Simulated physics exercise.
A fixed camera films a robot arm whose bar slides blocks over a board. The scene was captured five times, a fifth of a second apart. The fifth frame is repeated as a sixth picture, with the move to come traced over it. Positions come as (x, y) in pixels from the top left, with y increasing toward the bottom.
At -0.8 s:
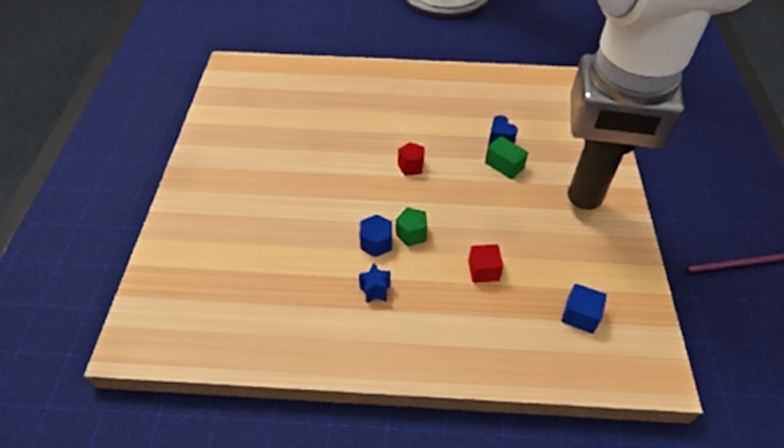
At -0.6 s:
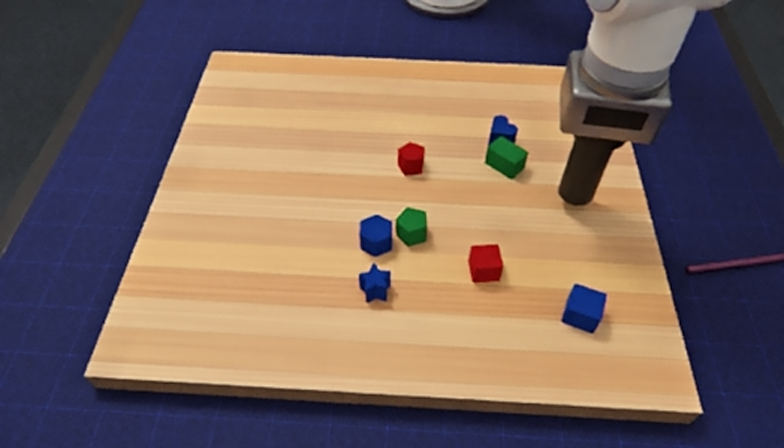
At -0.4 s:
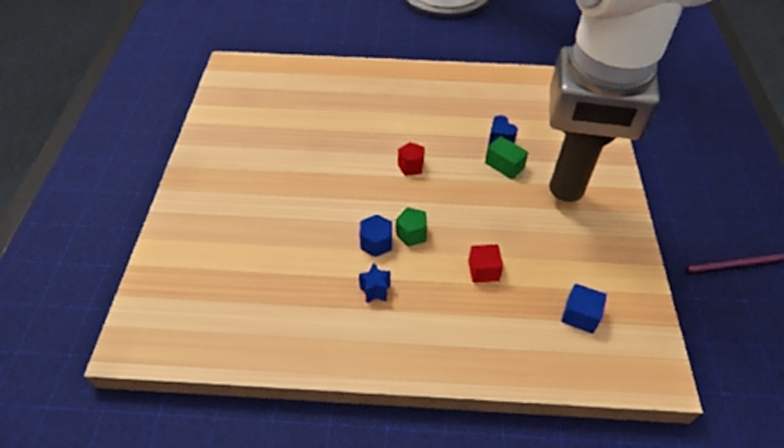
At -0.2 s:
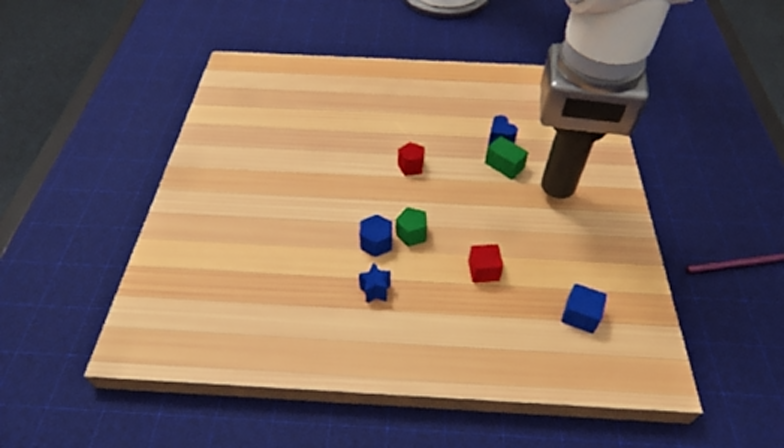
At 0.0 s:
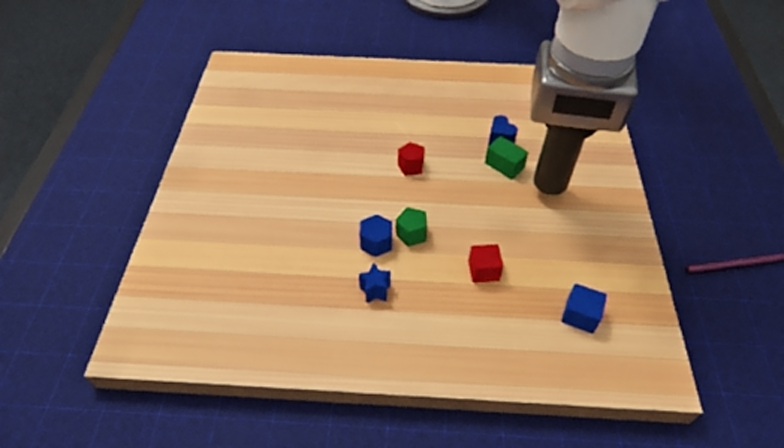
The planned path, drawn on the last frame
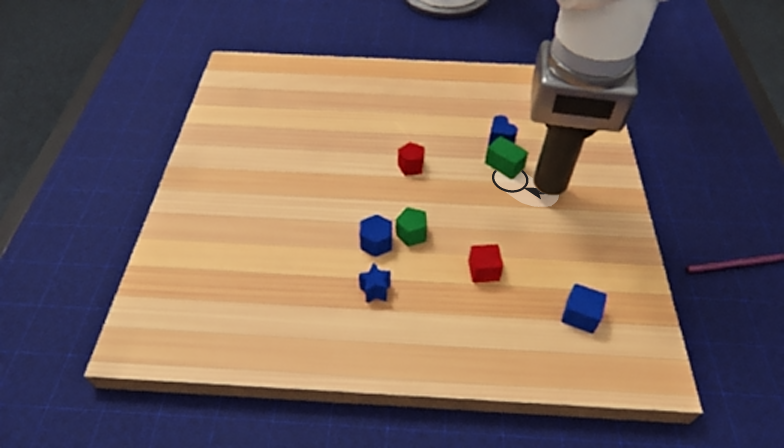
To begin with, a robot arm holds a dark bar upright near the right side of a wooden board scattered with red, green and blue blocks. The arm then moves the bar a short way left and slightly up, closer to the green rectangular block, while every block stays still.
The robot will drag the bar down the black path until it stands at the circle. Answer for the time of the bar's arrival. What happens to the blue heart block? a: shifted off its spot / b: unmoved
a
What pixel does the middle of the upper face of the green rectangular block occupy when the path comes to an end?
I'd guess (497, 139).
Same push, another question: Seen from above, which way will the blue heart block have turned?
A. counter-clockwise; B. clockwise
My answer is option B.
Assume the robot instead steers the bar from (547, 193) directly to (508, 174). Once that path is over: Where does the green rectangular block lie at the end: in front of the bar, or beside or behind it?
Still in front.
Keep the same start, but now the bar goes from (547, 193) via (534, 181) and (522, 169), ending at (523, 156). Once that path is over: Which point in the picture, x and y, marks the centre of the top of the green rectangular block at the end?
At (492, 139).
Drawn move, from (547, 193) via (533, 193) and (521, 186), ending at (510, 179).
The first path, step by step. Halfway along, bar at (529, 179); nothing pushed yet.
At the end, bar at (513, 168); blue heart block at (503, 120), turned 30° clockwise; green rectangular block at (497, 139), turned 15° clockwise.
